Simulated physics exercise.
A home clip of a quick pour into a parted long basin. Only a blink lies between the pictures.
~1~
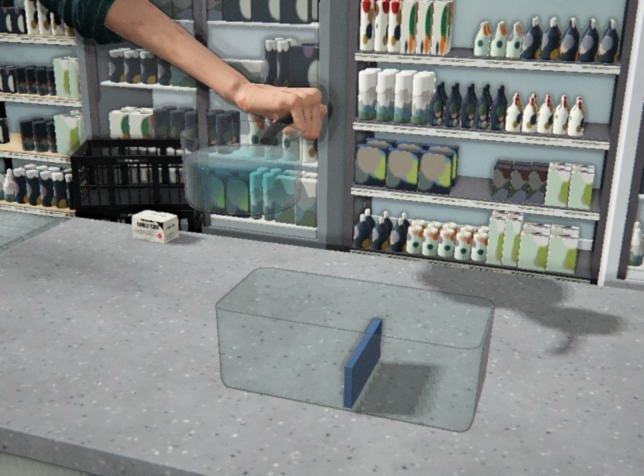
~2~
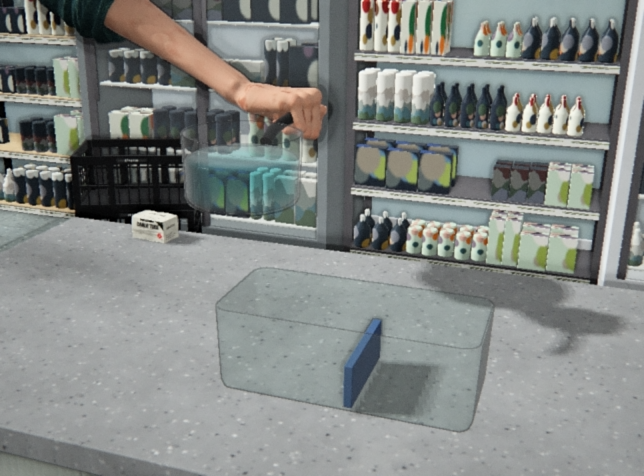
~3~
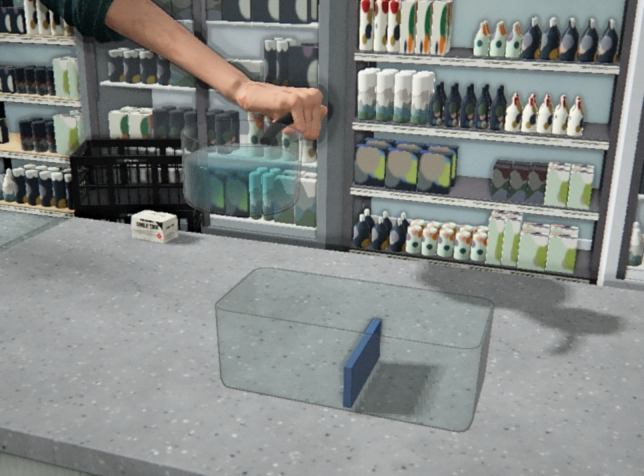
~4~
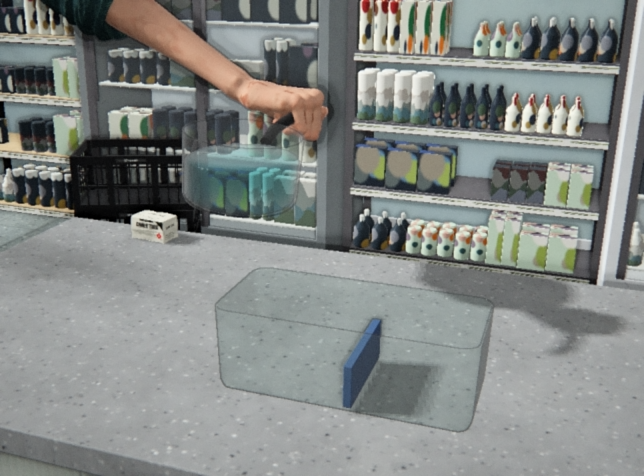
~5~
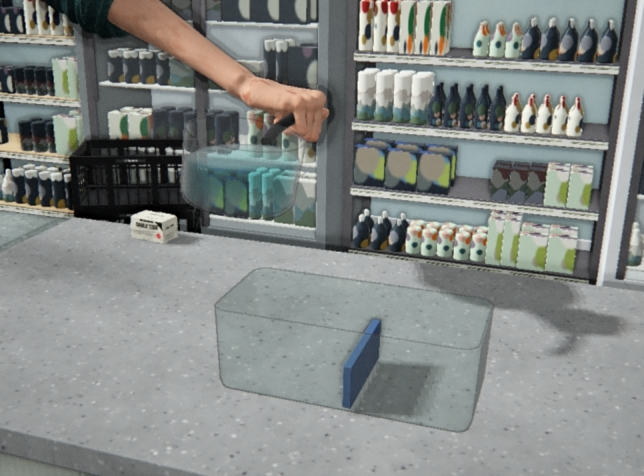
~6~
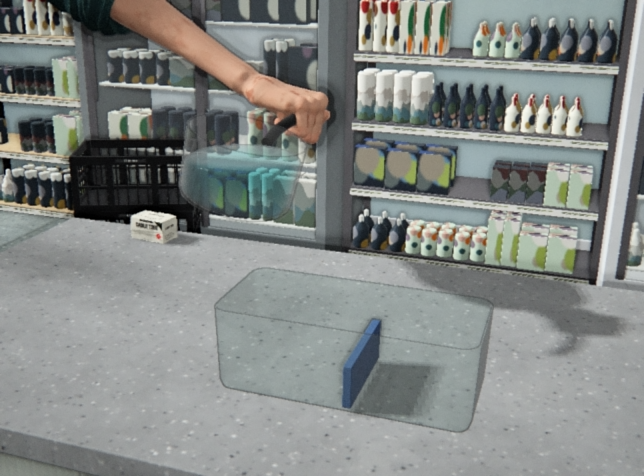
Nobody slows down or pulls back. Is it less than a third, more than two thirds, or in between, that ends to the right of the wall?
In the end less than a third is right of the wall.
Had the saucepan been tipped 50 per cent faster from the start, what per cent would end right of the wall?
Close to 15 per cent.
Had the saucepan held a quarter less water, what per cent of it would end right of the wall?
About 5 per cent.
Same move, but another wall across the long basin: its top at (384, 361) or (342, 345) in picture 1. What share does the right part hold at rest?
Near 5 % and 65 %.
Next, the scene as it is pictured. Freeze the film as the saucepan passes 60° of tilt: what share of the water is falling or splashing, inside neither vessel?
Near 20 %.
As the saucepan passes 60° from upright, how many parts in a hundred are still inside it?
About 75 per cent.
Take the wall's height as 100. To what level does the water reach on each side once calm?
The left part 50 per cent, the right part 20.
A moment on, the saucepan is tipped part way and 76 per cent is still to pour, 3 is left of the wall and 0 right of it.
Next, the saucepan is tipped on its side and 24 per cent is still to pour, 33 is left of the wall and 24 right of it.
Then the saucepan is tipped on its side and 5 per cent is still to pour, 65 is left of the wall and 25 right of it.
Later the saucepan is tipped on its side and 1 per cent is still to pour, 72 is left of the wall and 25 right of it.
Finally, 73 per cent lies left of the wall, 25 right of it and 2 outside.
